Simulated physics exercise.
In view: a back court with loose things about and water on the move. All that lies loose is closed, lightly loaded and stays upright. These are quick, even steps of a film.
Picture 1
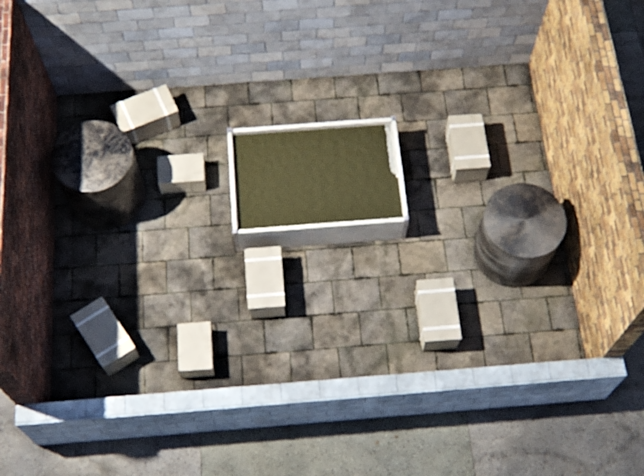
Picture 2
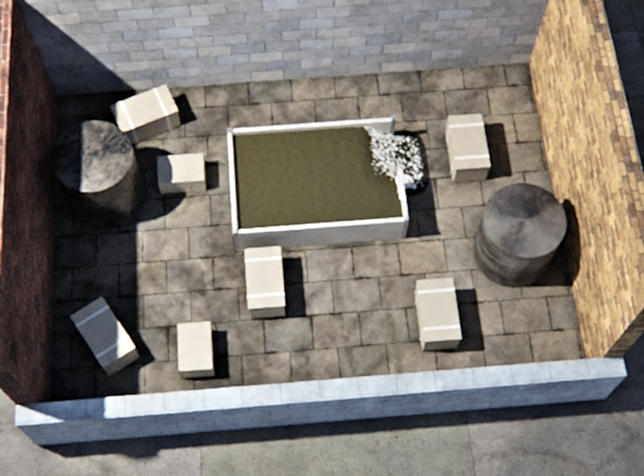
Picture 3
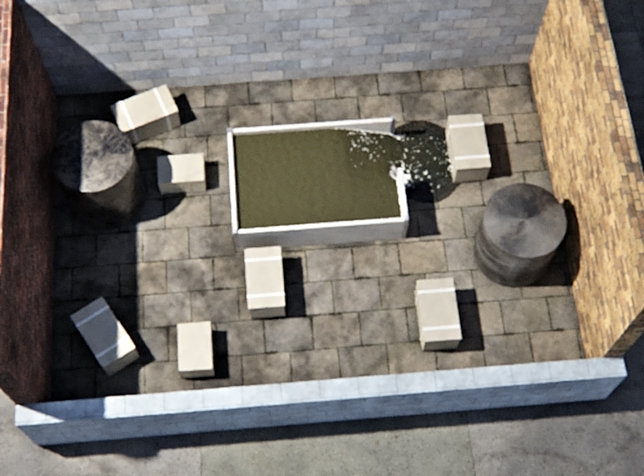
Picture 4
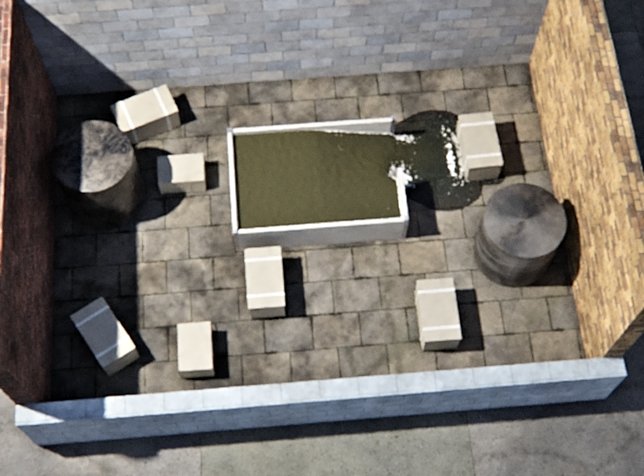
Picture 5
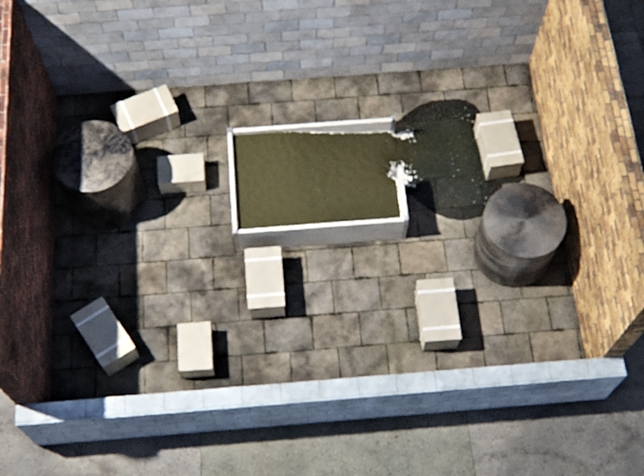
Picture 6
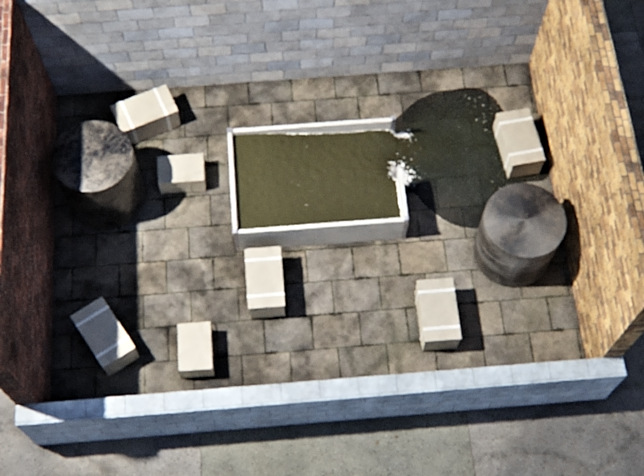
Murky water bursts through a gap at the right end of a white-walled tank in a paved court, foaming as it spreads across the stones. It reaches the pale box nearby and pushes it rightward toward the brick wall, while the other boxes and two round drums stay still.
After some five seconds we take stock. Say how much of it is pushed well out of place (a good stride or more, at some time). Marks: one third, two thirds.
That comes to not even a third.
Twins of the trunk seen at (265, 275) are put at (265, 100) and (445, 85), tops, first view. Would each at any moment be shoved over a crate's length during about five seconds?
As listed: Yes, pushed that far.
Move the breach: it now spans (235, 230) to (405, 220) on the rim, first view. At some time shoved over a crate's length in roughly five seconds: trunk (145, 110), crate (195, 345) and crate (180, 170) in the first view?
In that order: Less than that, that far or more, under that.
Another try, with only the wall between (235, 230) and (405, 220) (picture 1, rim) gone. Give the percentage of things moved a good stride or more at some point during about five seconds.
Near 60 in a hundred.
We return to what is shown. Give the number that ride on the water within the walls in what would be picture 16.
I count 1.
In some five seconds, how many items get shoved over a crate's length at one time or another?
That makes 1.
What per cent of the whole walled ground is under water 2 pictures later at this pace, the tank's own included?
Roughly 25 per cent.
A moment on, 1 of 7 are well off their spots; 0 afloat.
Next, 1 of 7 are well off their spots; 1 afloat.
Later, 1 of 7 are well off their spots; 1 afloat.
In the end, 1 of 7 are well off their spots, and 1 have been at some point; 2 afloat.
